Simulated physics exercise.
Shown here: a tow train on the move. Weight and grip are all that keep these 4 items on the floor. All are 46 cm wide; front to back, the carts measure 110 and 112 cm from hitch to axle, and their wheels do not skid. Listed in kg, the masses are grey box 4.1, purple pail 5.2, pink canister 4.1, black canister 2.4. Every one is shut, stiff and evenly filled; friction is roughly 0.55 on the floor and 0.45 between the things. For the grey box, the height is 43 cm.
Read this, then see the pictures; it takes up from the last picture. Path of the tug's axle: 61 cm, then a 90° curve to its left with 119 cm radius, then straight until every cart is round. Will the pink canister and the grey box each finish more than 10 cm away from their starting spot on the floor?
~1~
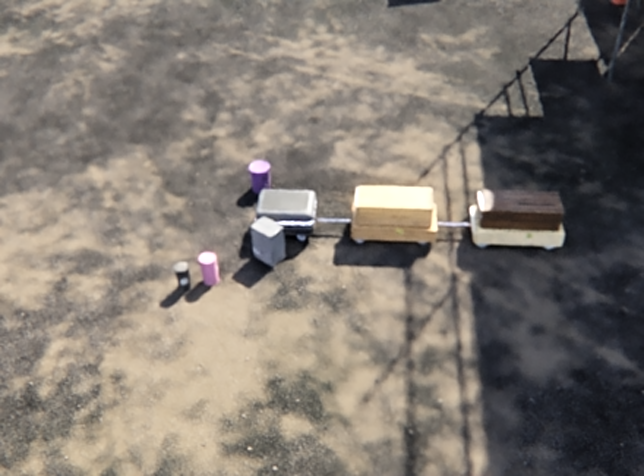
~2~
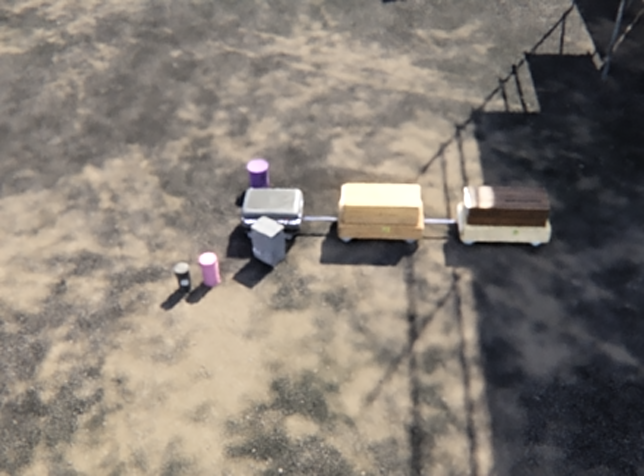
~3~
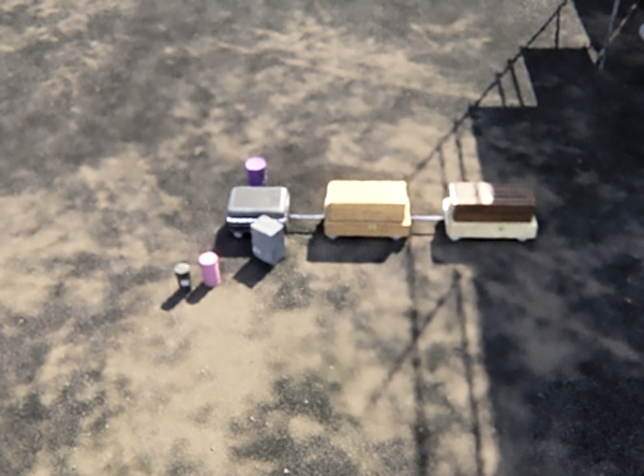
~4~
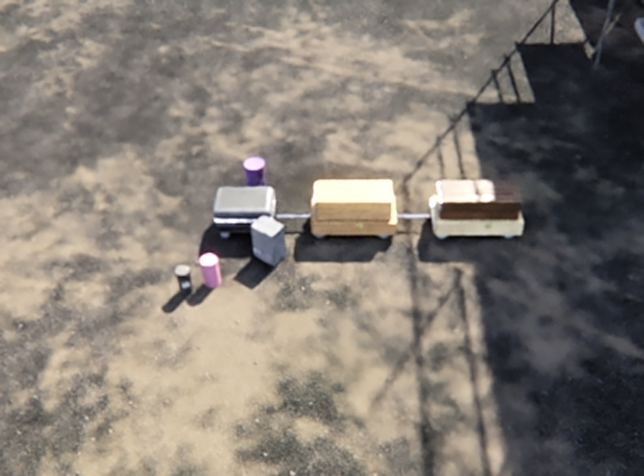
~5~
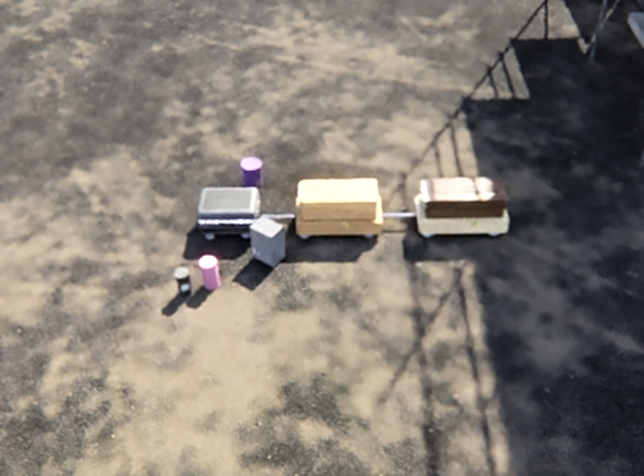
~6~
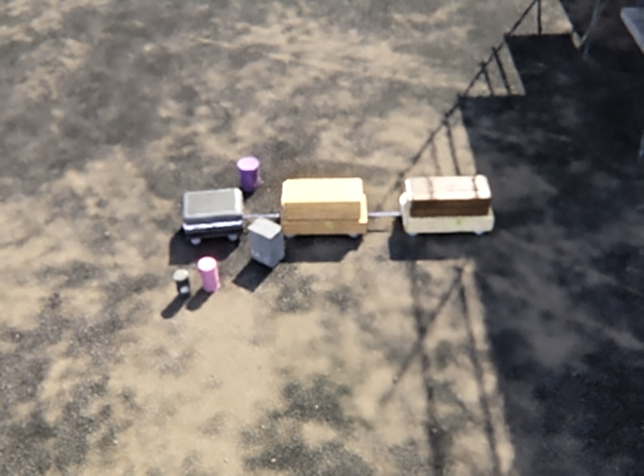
The pink canister will; the grey box will.
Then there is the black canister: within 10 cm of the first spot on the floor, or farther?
As for the black canister, it gets displaced.
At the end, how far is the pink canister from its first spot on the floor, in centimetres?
About 38 cm.
Then, 2.40 s later than the last frame, tug 271 cm along; grey box 6 cm from its spot near (263, 246).
Then, 4.50 s later than the last frame, tug 443 cm along; pink canister 33 cm from its spot near (209, 299); grey box 19 cm from its spot near (263, 255); black canister 52 cm from its spot.
When it is over, not toppled but over 10 cm from the start, grey box, pink canister and black canister; purple pail within 10 cm of the start. End places, in pixels of the last picture, pink canister near (209, 303), grey box near (263, 255).
